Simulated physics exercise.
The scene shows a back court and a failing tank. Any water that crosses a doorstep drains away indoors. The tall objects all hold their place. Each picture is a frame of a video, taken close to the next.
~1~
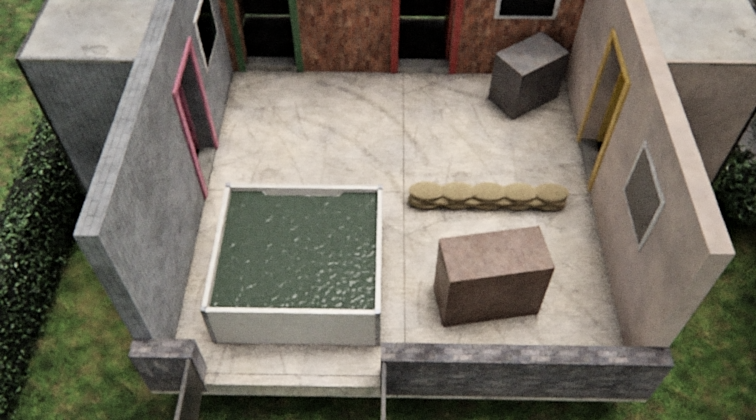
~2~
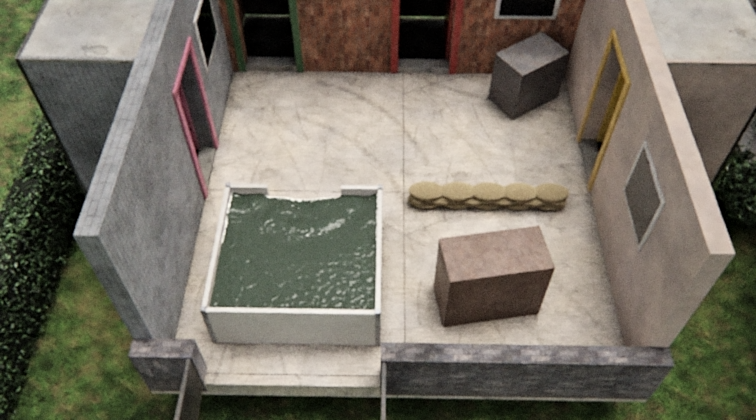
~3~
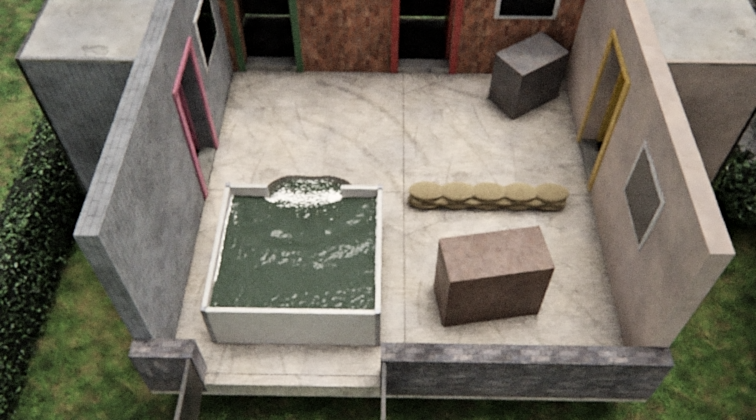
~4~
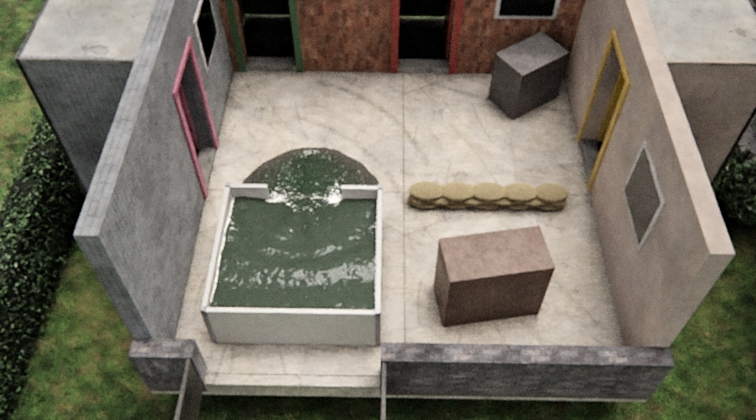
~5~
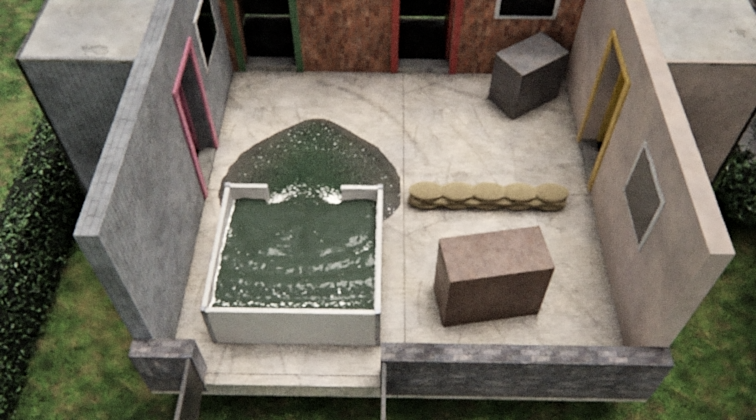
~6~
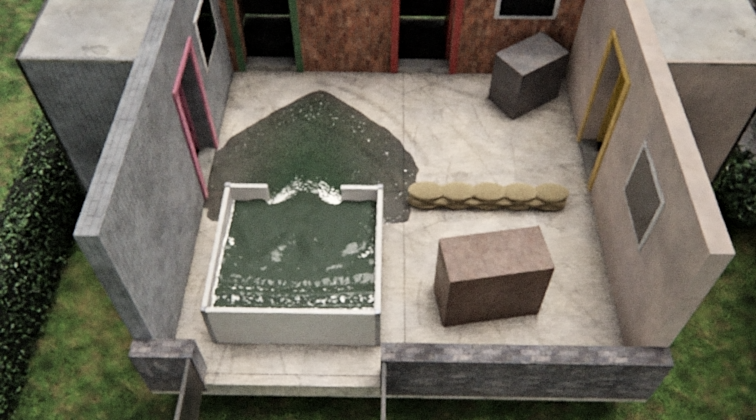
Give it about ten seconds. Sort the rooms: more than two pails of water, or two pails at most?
Red door - more than two pails; yellow door - more than two pails; green door - more than two pails; pink door - more than two pails.
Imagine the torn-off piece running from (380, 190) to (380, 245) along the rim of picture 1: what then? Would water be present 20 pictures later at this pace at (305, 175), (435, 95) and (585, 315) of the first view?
Result, in sequence: Spared by the spill, sodden, sodden.
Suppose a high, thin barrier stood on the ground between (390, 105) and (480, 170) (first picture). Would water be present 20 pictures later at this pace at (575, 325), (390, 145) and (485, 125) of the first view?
In that order: Not flooded, under water, covered.
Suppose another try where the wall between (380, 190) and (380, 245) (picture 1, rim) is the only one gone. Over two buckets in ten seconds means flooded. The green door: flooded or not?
The green door falls short.
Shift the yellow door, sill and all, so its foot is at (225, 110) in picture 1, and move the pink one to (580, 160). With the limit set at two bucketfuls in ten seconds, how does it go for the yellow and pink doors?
The yellow one overflows, while the pink one overflows.
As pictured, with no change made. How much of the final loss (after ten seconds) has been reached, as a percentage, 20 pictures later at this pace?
Estimate: Some 55 %.
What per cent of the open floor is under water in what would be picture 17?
That works out at 45 %.
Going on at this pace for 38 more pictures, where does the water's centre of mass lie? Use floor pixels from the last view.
Somewhere near (367, 165).
A moment on, water covers 40 % of the floor; the red door wet at the sill, nothing in, the yellow door not reached, the green door under two buckets in, the pink door under two buckets in.
Next, water covers 45 % of the floor; the red door under two buckets in, the yellow door not reached, the green door far over two buckets in, the pink door under two buckets in.
Then, water covers 50 % of the floor; the red door over two buckets in, the yellow door not reached, the green door far over two buckets in, the pink door under two buckets in.
Later, water covers 70 % of the floor; the red door over two buckets in, the yellow door under two buckets in, the green door far over two buckets in, the pink door over two buckets in.
In the end, water covers 90 % of the floor; the red door far over two buckets in, the yellow door over two buckets in, the green door far over two buckets in, the pink door over two buckets in.
